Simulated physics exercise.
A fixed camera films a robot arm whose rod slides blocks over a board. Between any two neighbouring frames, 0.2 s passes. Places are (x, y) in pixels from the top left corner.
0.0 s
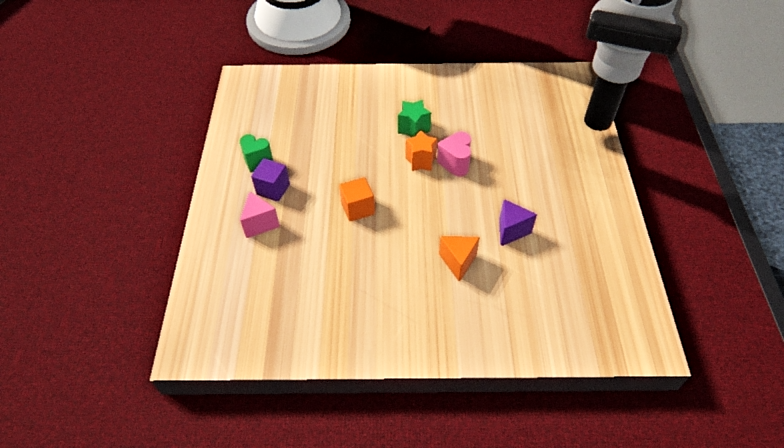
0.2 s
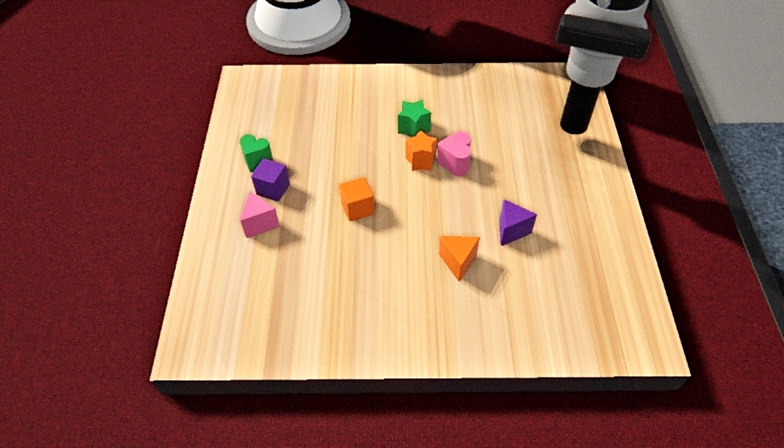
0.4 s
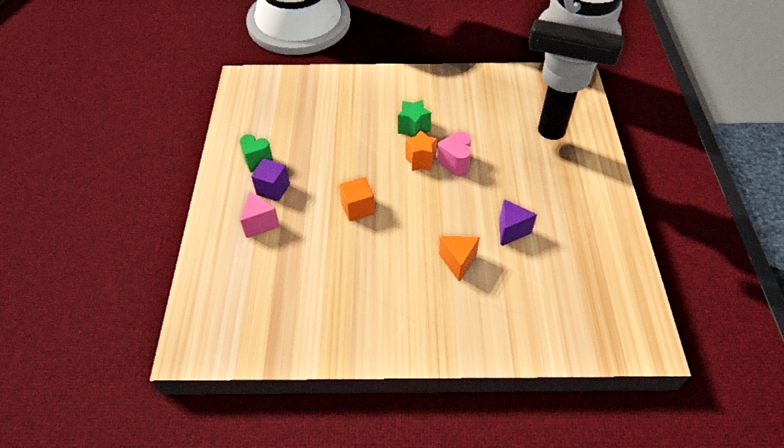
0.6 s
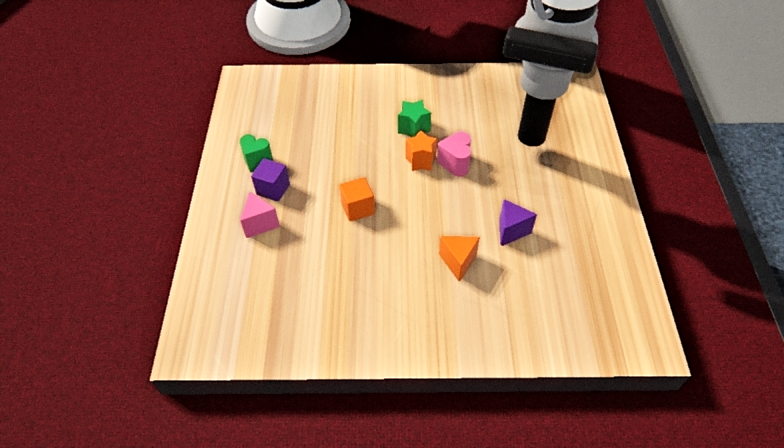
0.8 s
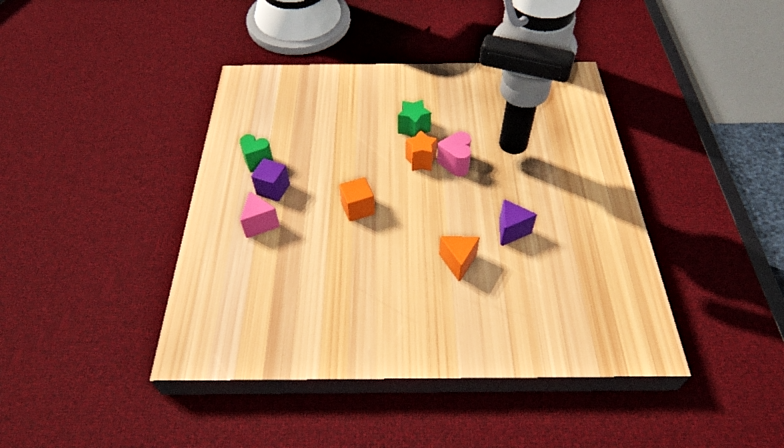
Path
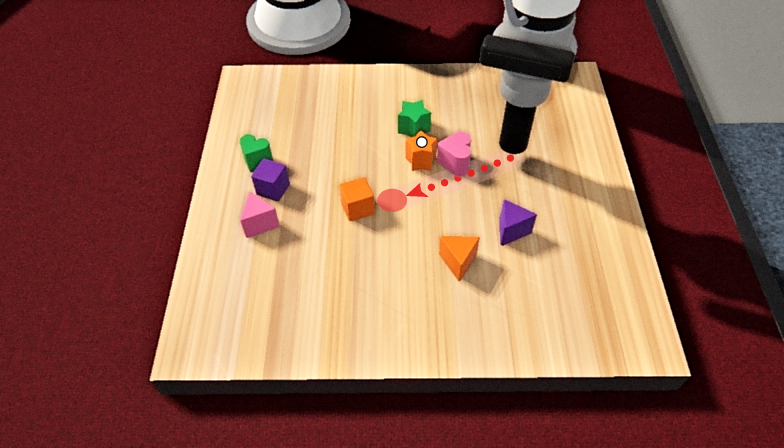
The clip opens on a wooden board scattered with green, purple, pink and orange blocks, with a robot arm's dark rod over the upper right corner. The rod moves left and slightly down in small steps, ending just right of the pink heart, while the blocks all stay still.
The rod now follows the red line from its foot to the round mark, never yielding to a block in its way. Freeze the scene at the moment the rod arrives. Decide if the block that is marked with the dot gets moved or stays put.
Shifted out of place.
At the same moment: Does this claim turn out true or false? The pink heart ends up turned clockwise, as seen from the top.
The claim holds.
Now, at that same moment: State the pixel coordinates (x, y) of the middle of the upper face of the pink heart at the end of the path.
Its top middle: (435, 148).
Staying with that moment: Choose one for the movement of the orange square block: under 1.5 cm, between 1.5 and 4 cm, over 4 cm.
Below 1.5 cm.
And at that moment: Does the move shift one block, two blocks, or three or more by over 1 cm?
There will be two blocks displaced.
The line goes from (510, 158) directly to (392, 200); the dot is on the orange star.
One third of the way, rod at (474, 159); pink heart at (450, 145), turned 25° clockwise.
Two thirds of the way, rod at (434, 174); orange star at (408, 138); pink heart at (435, 148), turned 85° clockwise.
At the end, rod at (392, 187); orange square block unmoved; orange star at (408, 138); pink heart at (435, 148), turned 85° clockwise.
